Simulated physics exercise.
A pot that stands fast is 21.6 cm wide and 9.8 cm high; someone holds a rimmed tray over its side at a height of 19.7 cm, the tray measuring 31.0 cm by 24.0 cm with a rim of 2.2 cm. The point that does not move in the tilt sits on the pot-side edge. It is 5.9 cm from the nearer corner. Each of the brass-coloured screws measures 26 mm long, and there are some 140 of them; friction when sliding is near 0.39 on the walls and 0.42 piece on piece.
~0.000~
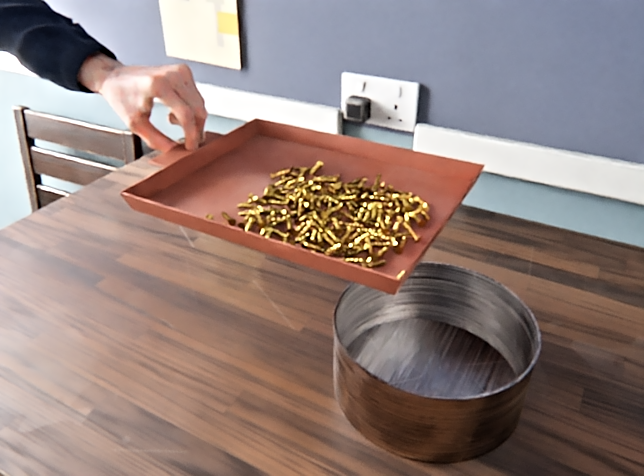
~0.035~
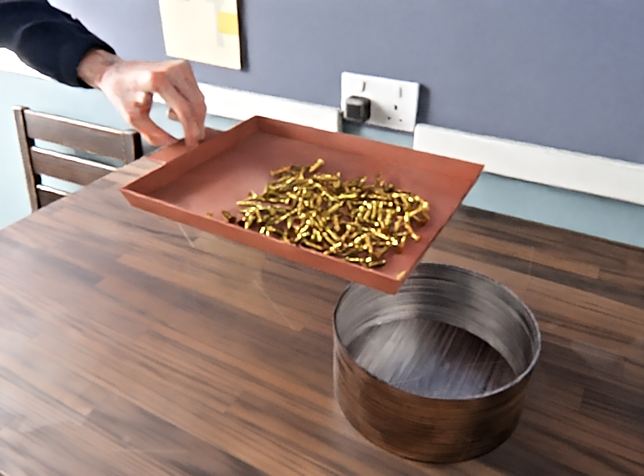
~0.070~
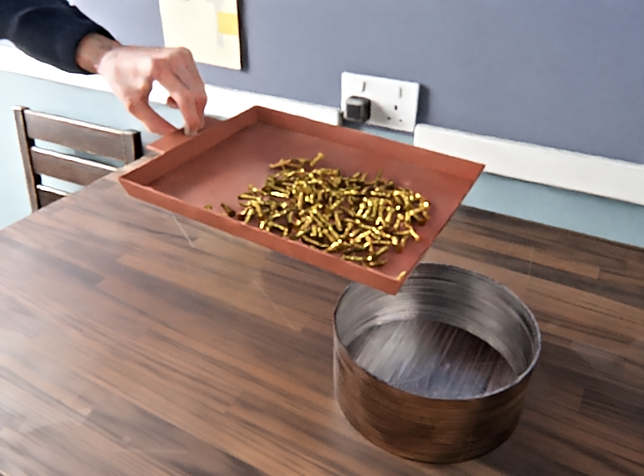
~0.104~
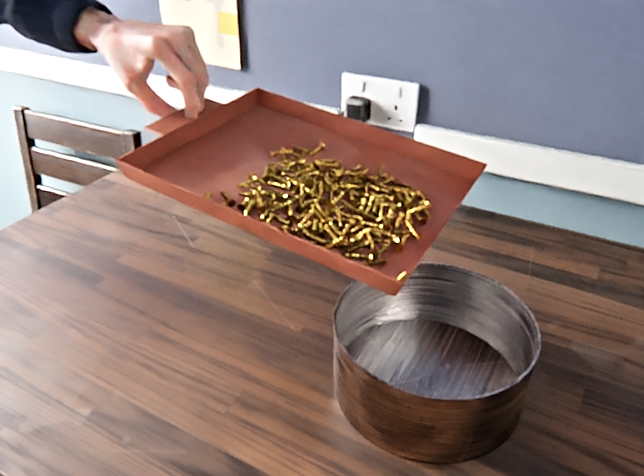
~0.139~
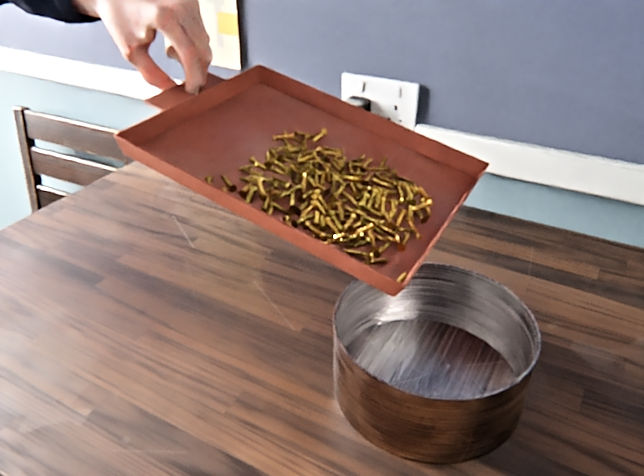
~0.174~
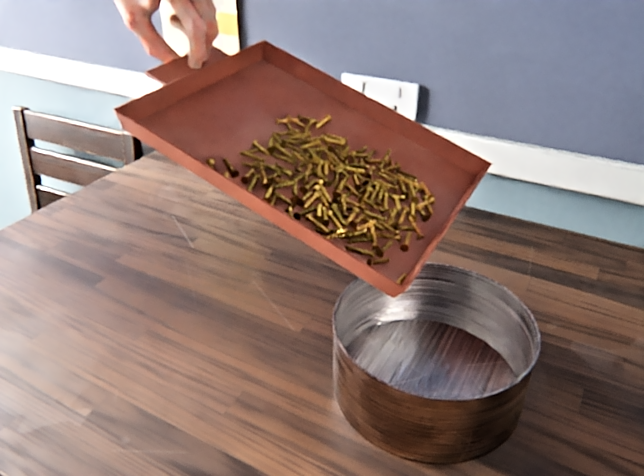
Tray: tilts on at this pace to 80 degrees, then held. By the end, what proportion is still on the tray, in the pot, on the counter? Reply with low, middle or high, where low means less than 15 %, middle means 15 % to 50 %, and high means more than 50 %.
My answer: Tray - low; pot - high; counter - middle.
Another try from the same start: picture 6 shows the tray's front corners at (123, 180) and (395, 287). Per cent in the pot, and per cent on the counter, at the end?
You'd end with pot at 30 and counter at 65.
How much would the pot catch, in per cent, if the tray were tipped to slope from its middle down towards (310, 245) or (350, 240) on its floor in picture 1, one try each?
Approximately 20 percent, then 30 percent.
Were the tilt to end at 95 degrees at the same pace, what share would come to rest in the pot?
In that case some 70 per cent.
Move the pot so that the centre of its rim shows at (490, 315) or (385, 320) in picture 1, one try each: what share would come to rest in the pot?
Close to 60 in a hundred, then close to 20 in a hundred.
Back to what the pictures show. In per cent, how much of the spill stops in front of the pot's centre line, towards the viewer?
Roughly 80 per cent.
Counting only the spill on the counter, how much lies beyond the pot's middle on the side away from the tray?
Around 100 per cent, give or take.
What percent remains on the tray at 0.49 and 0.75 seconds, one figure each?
Earlier moment 100, later moment 5.
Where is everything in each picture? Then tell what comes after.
Tray tilt 0 degrees, front corners at (129, 191) and (396, 274); middle of the pieces at (330, 210); pot at (434, 320), in the first frame.
Tray tilt 1 degrees, front corners at (128, 187) and (396, 274); middle of the pieces at (330, 208), in the second frame.
Tray tilt 3 degrees, front corners at (126, 177) and (397, 275), lowest corner right front; middle of the pieces at (330, 204), in the third frame.
Tray tilt 8 degrees, front corners at (125, 159) and (399, 277), lowest corner right front; middle of the pieces at (331, 198), in the fourth frame.
Tray tilt 13 degrees, front corners at (123, 135) and (401, 279), lowest corner right front; middle of the pieces at (333, 189), in the fifth frame.
Tray tilt 19 degrees, front corners at (124, 109) and (402, 281), lowest corner right front; middle of the pieces at (336, 180); pot at (434, 320). The tray's pace is about 165 degrees a second, in the sixth frame.
After 0.37 s, tilt 52 degrees; the tray holds 100 %, the pot 0 %.
After 0.49 s, tilt 72 degrees; the tray holds 100 %, the pot 0 %.
After 0.75 s, tilt 80 degrees; the tray holds 5 %, the pot 45 %.
By 1.9 s all is still; tray 0 %, pot 60 %, counter 40 %.
